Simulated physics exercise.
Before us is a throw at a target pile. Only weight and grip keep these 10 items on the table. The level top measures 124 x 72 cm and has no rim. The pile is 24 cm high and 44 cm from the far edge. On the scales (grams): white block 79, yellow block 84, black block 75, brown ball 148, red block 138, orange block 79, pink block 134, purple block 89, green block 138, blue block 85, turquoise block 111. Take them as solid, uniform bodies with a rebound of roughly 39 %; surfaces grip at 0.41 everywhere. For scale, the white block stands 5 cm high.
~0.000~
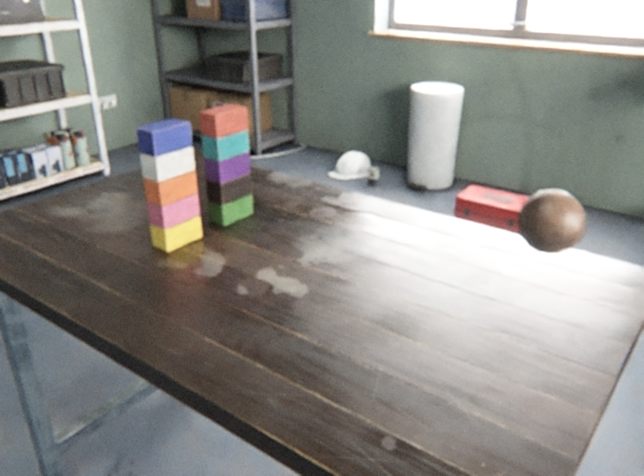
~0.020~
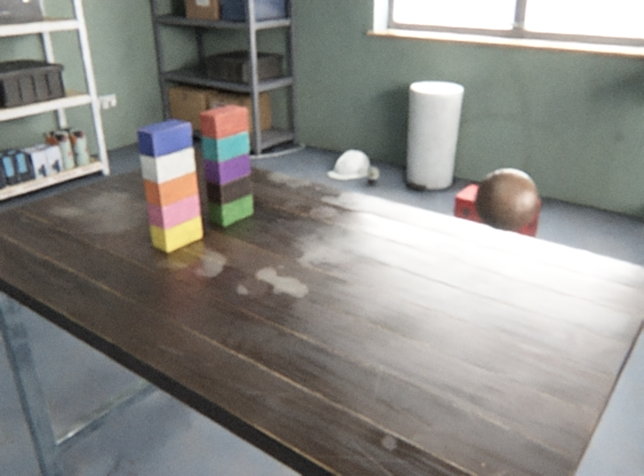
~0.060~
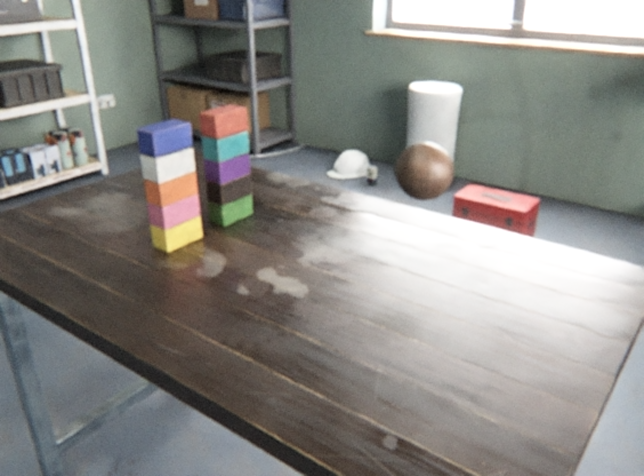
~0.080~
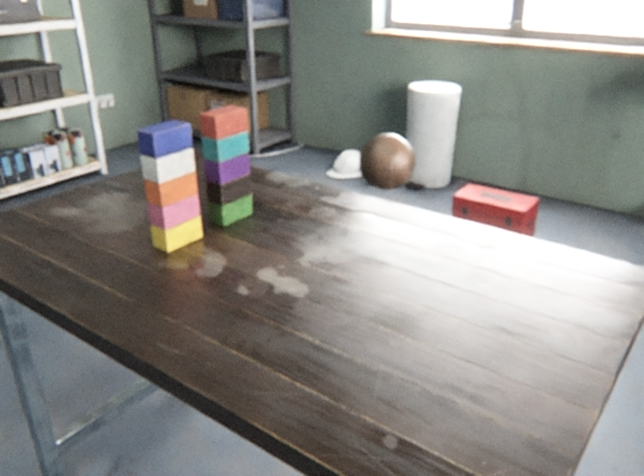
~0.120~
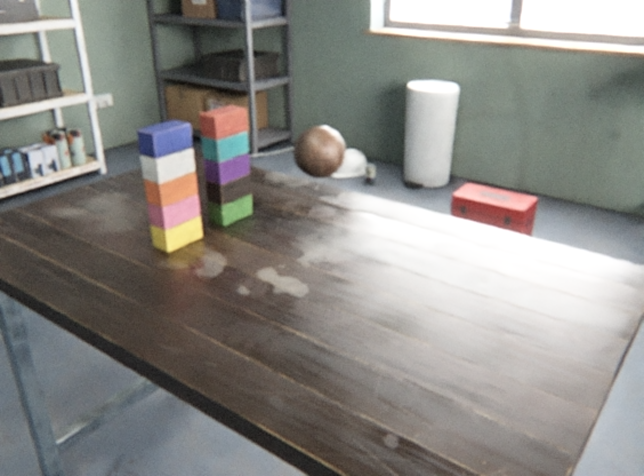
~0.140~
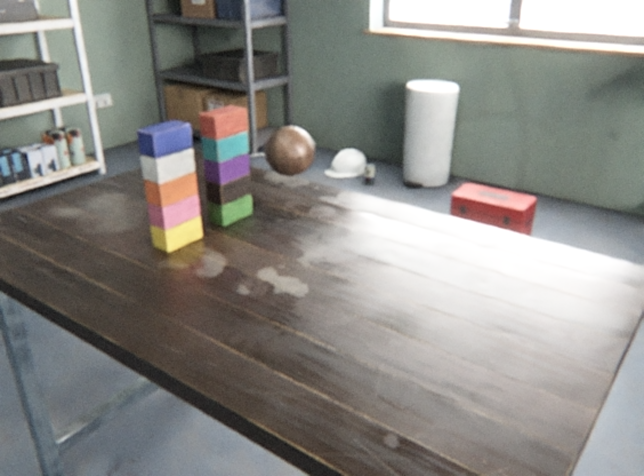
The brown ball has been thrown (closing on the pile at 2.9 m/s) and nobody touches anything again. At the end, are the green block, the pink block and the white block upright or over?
The green block keeps standing; the pink block topples; the white block topples.
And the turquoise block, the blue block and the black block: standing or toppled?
The turquoise block is still upright; the blue block topples; the black block is still upright.
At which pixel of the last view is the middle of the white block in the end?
Around (19, 402).
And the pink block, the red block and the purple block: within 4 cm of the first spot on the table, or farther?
The pink block leaves its spot; the red block holds its spot; the purple block keeps its place.
Around 0.34 s, brown ball near (181, 181); white block at 31° to upright near (87, 167); pink block at 9° to upright near (158, 204); orange block at 39° to upright.
Around 0.44 s, brown ball near (185, 195); pink block at 67° to upright near (143, 216); white block at 8° to upright near (38, 198); orange block at 54° to upright.
Around 0.64 s, brown ball near (189, 194); white block now off the table; pink block on its side near (118, 217); blue block at 17° to upright.
Around 1.04 s, brown ball near (196, 193); pink block on its side near (118, 217); blue block on its side; orange block shifted 38 cm.
Finally (1.9 s), off the table and tipped over, white block; on their side or leaning hard on the table, pink block and blue block; not toppled but over 4 cm from the start, orange block; the other 6 still in place (within 4 cm). Final places as that camera would see them, green block near (230, 207), pink block near (118, 217).
